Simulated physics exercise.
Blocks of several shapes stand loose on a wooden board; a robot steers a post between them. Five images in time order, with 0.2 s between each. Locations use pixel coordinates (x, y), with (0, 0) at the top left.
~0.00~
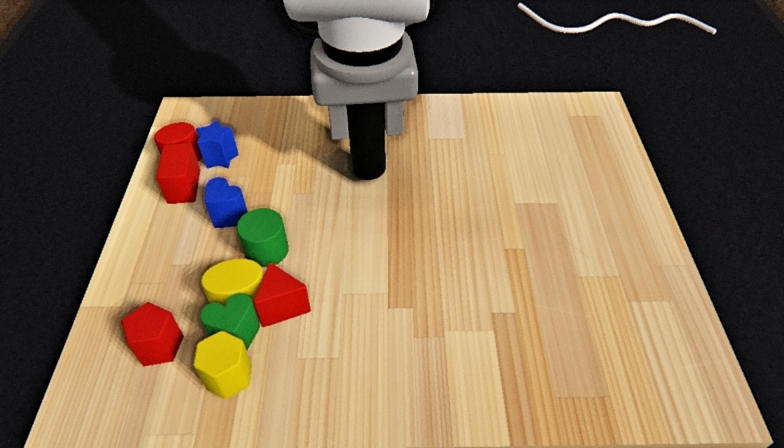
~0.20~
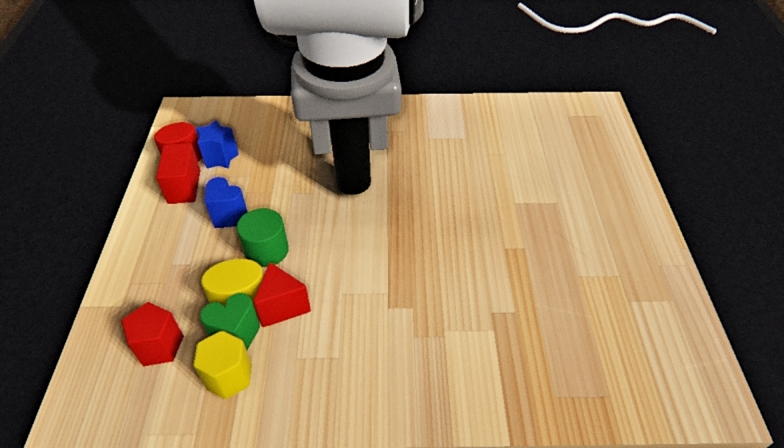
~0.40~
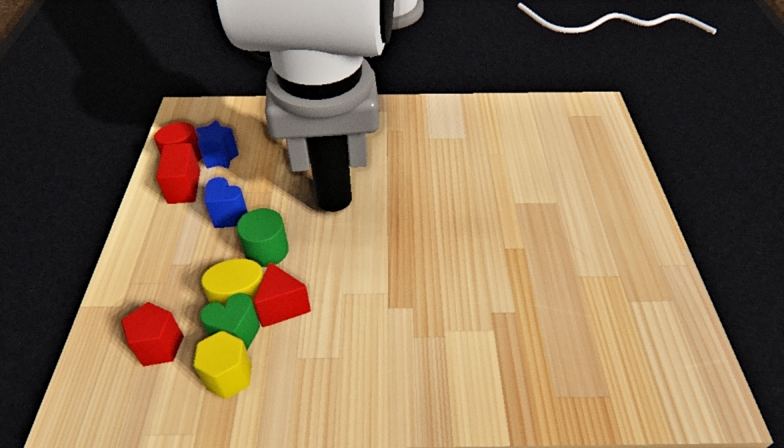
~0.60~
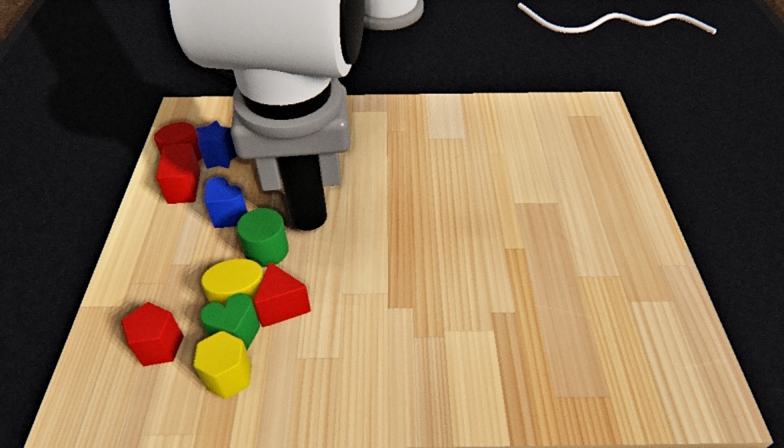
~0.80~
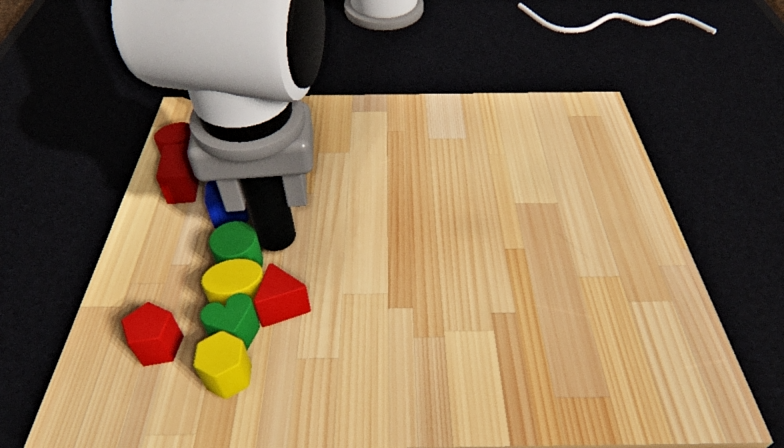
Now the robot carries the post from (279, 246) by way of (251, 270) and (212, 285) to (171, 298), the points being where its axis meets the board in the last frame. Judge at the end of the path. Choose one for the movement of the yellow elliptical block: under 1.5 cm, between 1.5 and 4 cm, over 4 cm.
1.5-4 cm.
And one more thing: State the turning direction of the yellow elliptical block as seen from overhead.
Counterclockwise rotation.
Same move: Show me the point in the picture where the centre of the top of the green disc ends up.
It ends at (122, 257).
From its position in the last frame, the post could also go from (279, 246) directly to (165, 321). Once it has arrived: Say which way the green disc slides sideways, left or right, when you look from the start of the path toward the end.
It shifts to the right.
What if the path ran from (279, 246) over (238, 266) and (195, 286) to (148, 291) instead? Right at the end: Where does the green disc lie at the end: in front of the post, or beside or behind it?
In front, I predict.
On the path given first. One third of the way, post (248, 261); yellow elliptical block (229, 279); green disc (197, 251).
Two thirds of the way, post (208, 276); yellow hexagon (217, 362); green heart block (227, 321); yellow elliptical block (211, 293), turned 35° anticlockwise; green disc (157, 258).
At the end, post (167, 288); yellow hexagon (217, 362); green heart block (227, 321); yellow elliptical block (211, 293), turned 35° anticlockwise; green disc (122, 257).
